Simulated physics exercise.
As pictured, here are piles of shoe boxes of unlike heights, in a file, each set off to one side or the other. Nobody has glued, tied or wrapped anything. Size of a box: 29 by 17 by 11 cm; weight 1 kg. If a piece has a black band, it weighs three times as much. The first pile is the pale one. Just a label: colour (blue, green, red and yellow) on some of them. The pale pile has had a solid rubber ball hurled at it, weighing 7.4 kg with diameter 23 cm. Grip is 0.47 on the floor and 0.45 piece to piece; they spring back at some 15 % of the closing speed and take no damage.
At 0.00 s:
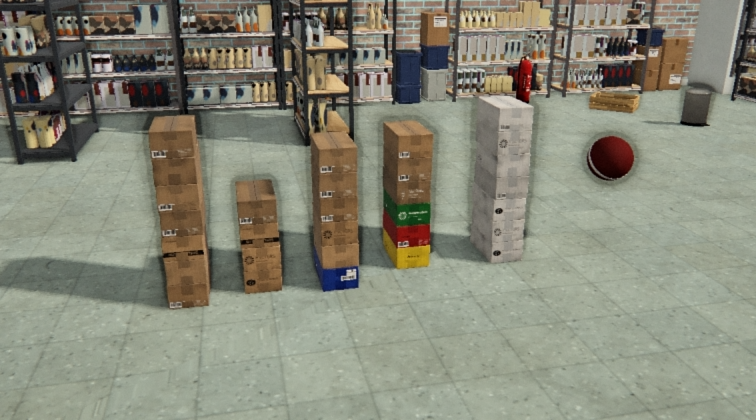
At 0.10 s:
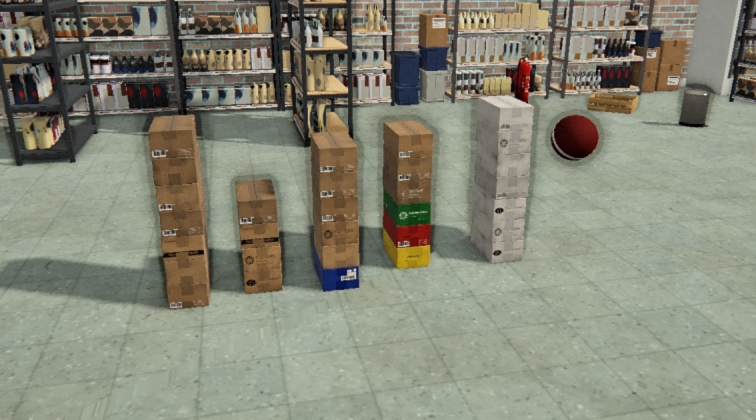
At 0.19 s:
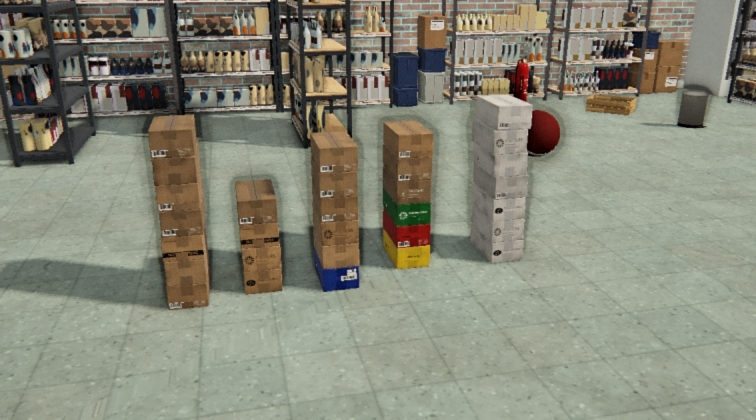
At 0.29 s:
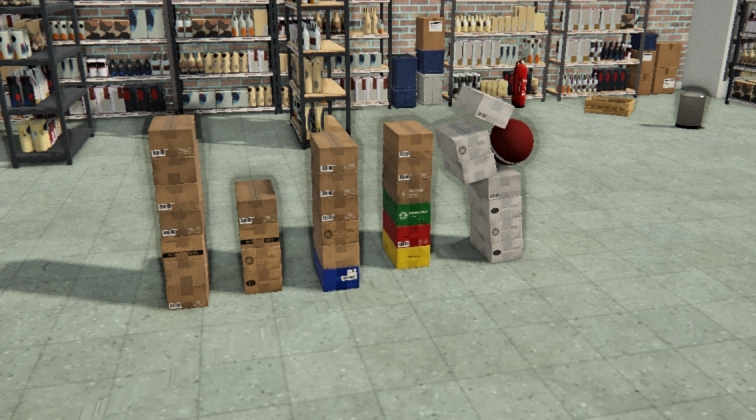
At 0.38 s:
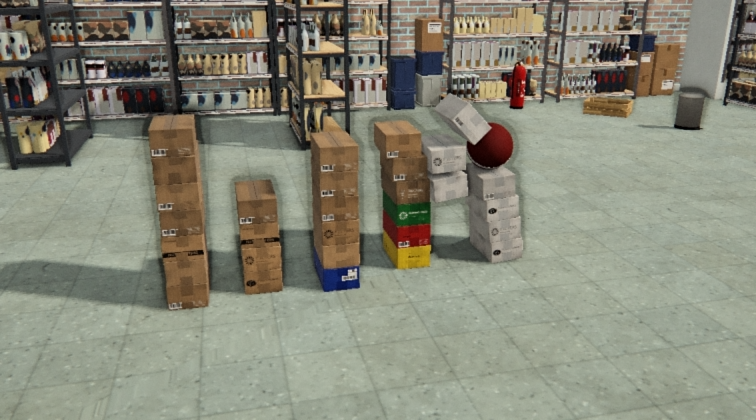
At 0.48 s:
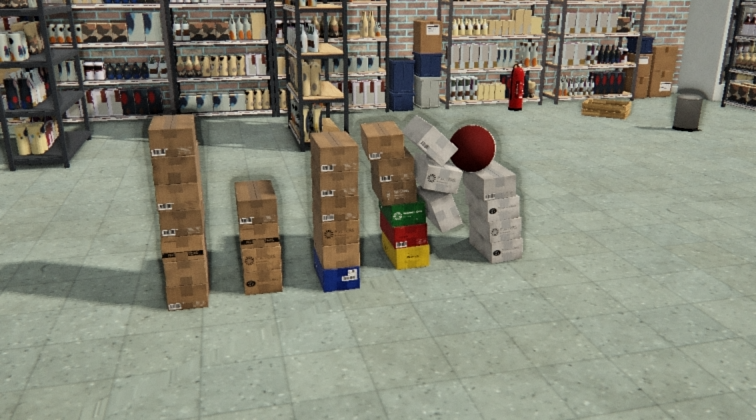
The white stack's upper boxes topple left into the next stack after a red ball hits.
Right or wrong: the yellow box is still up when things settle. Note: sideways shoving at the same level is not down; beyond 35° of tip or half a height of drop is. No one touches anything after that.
Right, it stays up.
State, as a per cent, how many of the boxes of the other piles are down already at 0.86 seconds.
0 %.
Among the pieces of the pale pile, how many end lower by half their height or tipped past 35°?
6 pieces.
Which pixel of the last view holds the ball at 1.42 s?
(478, 217) or so.
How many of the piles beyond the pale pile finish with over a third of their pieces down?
That would be 2 of them.
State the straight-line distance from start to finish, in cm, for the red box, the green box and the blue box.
Net displacement, roughly: Red ~ 20 cm, green ~ 35 cm, blue ~ 5 cm.
Around 0.86 s, 3 of the pale pile down; none of the 23 other boxes down, 12 disturbed; yellow box displaced 26 mm; green box tipped 25°.
Around 1.42 s, 3 of the pale pile down; 6 of the 23 other boxes down; yellow box displaced 30 mm; green box tipped 61°, 12 cm lower.
Finally (3.8 s), 6 of the pale pile down; 11 of the 23 other boxes down; yellow box displaced 30 mm; red box tipped 65°, 7 cm lower; green box tipped 64°, 12 cm lower. Seen by the last camera, middles, yellow box near (400, 248), red box near (366, 240).
